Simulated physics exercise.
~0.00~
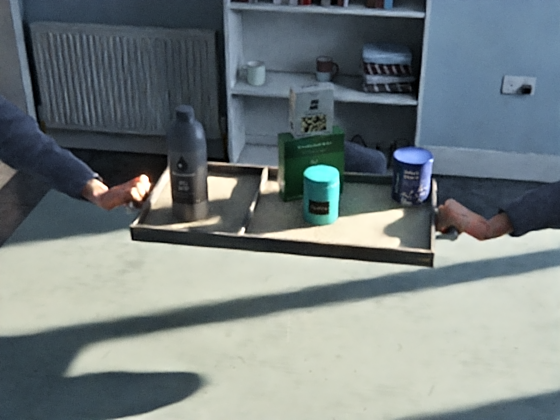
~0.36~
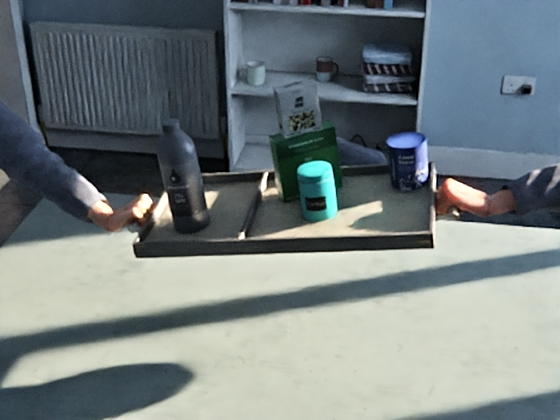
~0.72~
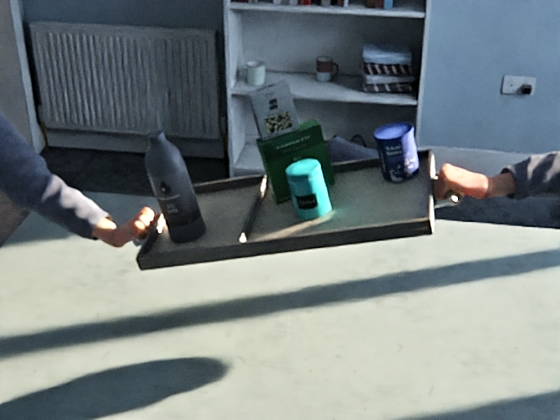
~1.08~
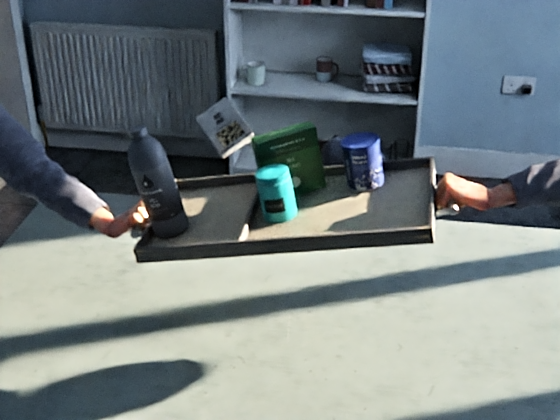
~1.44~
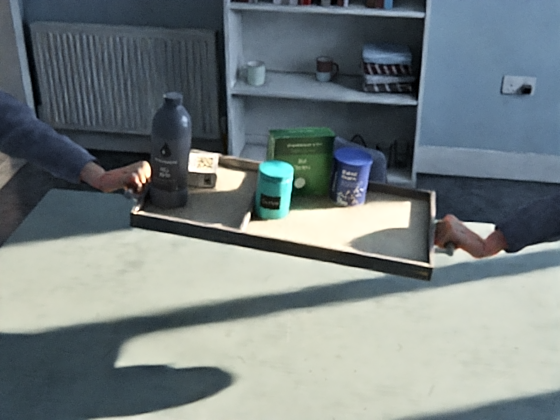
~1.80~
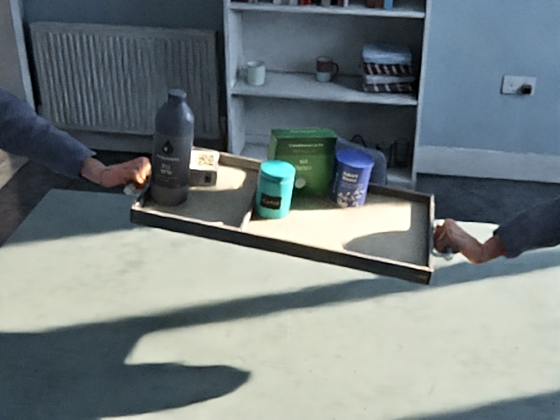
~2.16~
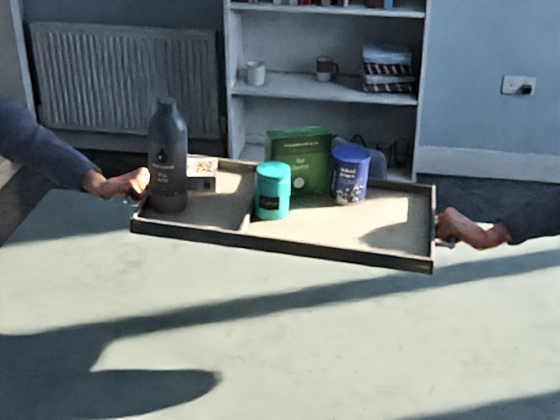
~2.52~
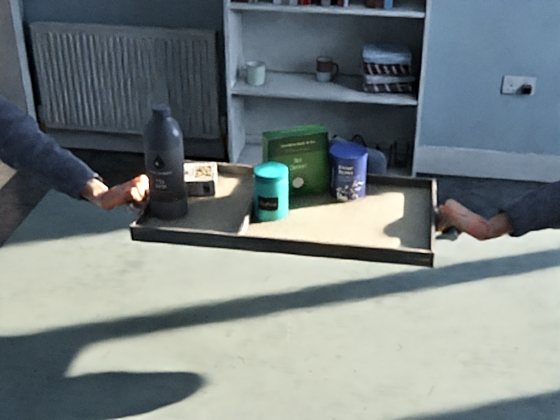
At first, two hands hold a carrying tray level, with a grey bottle, a white packet, a green packet, a turquoise jar and a blue tin standing on it. The left edge dips, and the items lean while the tin and jar begin to slide left. The white packet shifts left and topples over towards the bottle. The tray then swings the other way, its right edge lower, and finally returns to level. It ends with the white packet lying on its side behind the bottle, still on the tray, while the other four stand upright, the tin and jar left of where they began.
